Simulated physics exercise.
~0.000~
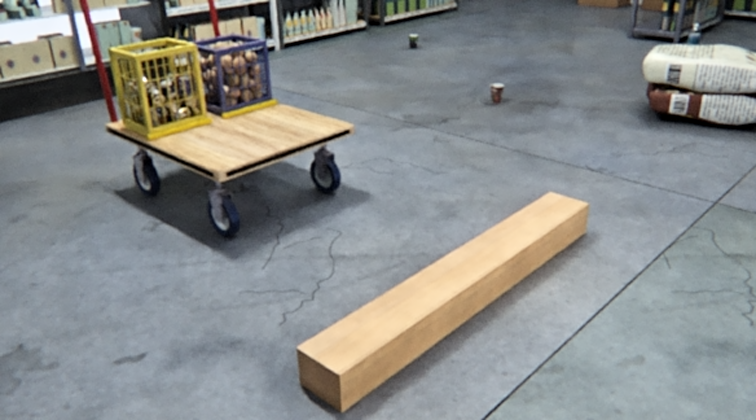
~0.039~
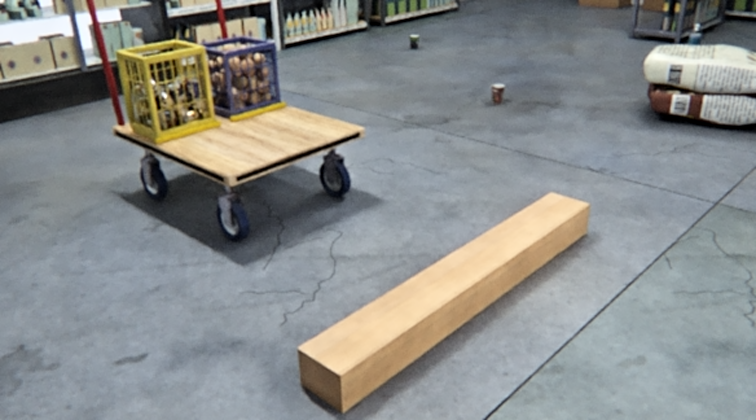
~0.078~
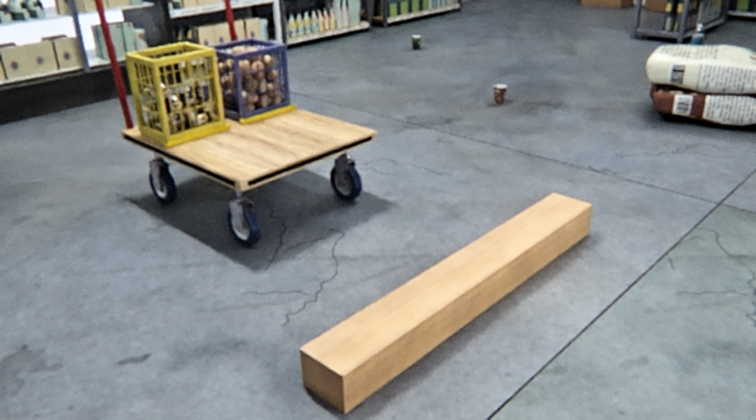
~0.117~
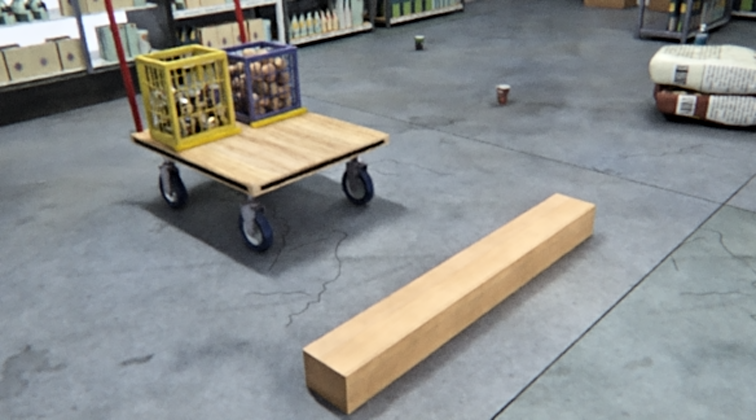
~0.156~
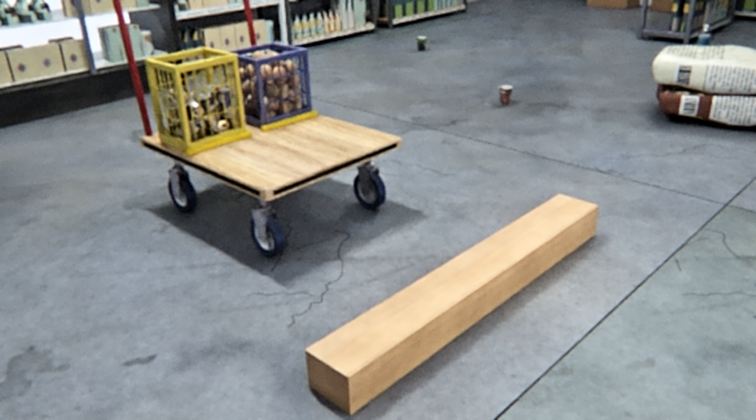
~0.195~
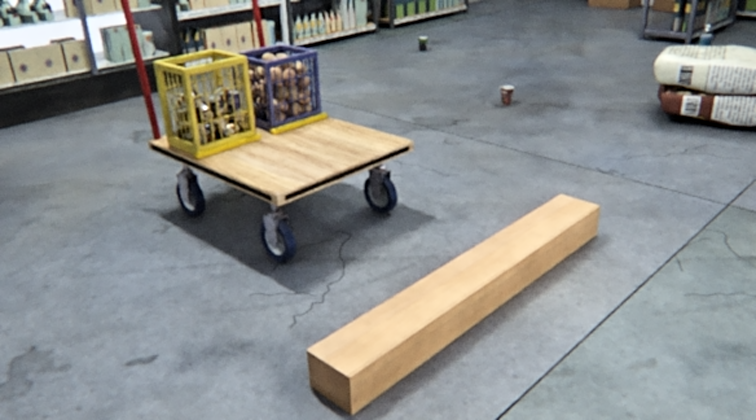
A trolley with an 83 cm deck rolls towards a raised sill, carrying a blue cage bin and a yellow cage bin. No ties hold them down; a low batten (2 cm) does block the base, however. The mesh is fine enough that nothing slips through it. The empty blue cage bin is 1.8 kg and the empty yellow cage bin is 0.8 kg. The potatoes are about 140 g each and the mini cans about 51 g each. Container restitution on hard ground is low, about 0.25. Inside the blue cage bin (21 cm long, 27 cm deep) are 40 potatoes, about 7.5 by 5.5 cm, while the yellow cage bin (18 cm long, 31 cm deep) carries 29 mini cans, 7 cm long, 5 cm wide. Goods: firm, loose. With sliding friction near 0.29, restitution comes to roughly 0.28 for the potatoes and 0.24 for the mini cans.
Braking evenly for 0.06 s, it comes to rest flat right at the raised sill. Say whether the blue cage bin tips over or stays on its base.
The blue cage bin stays on its base.
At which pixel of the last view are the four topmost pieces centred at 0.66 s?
Roughly (371, 80).
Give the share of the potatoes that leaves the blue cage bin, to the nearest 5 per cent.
Somewhere close to 0 per cent, I reckon.
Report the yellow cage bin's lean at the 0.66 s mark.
Tilt: Around 10 degrees.
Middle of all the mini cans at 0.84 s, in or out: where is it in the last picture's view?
Close to (295, 147).
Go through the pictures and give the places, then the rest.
In the first picture (we follow the rim corner now nearest the camera; the camera pans a little), blue cage bin at (215, 50); yellow cage bin at (135, 55); 78 cm still to roll; nothing out yet.
The second picture shows blue cage bin at (224, 52); yellow cage bin at (143, 58); 73 cm still to roll.
The third picture shows blue cage bin at (234, 54); yellow cage bin at (153, 61); 67 cm still to roll.
The fourth picture shows blue cage bin at (245, 57); yellow cage bin at (164, 64); 62 cm still to roll.
The fifth picture shows blue cage bin at (256, 59); yellow cage bin at (175, 66); 57 cm still to roll.
The sixth picture shows blue cage bin at (265, 62); yellow cage bin at (184, 69); 51 cm still to roll; nothing out yet.
After 0.54 s, the stop begins.
After 0.66 s, the blue cage bin leans 10° with 0 of 40 out and the yellow cage bin leans 11° with 0 of 29 out.
After 0.84 s, the blue cage bin is upright with 0 of 40 out and the yellow cage bin is upright with 0 of 29 out.
Final count (at 1.08 s), the blue cage bin is upright with 0 of 40 out and the yellow cage bin is upright with 0 of 29 out. Greatest lean of the blue cage bin, 11°.
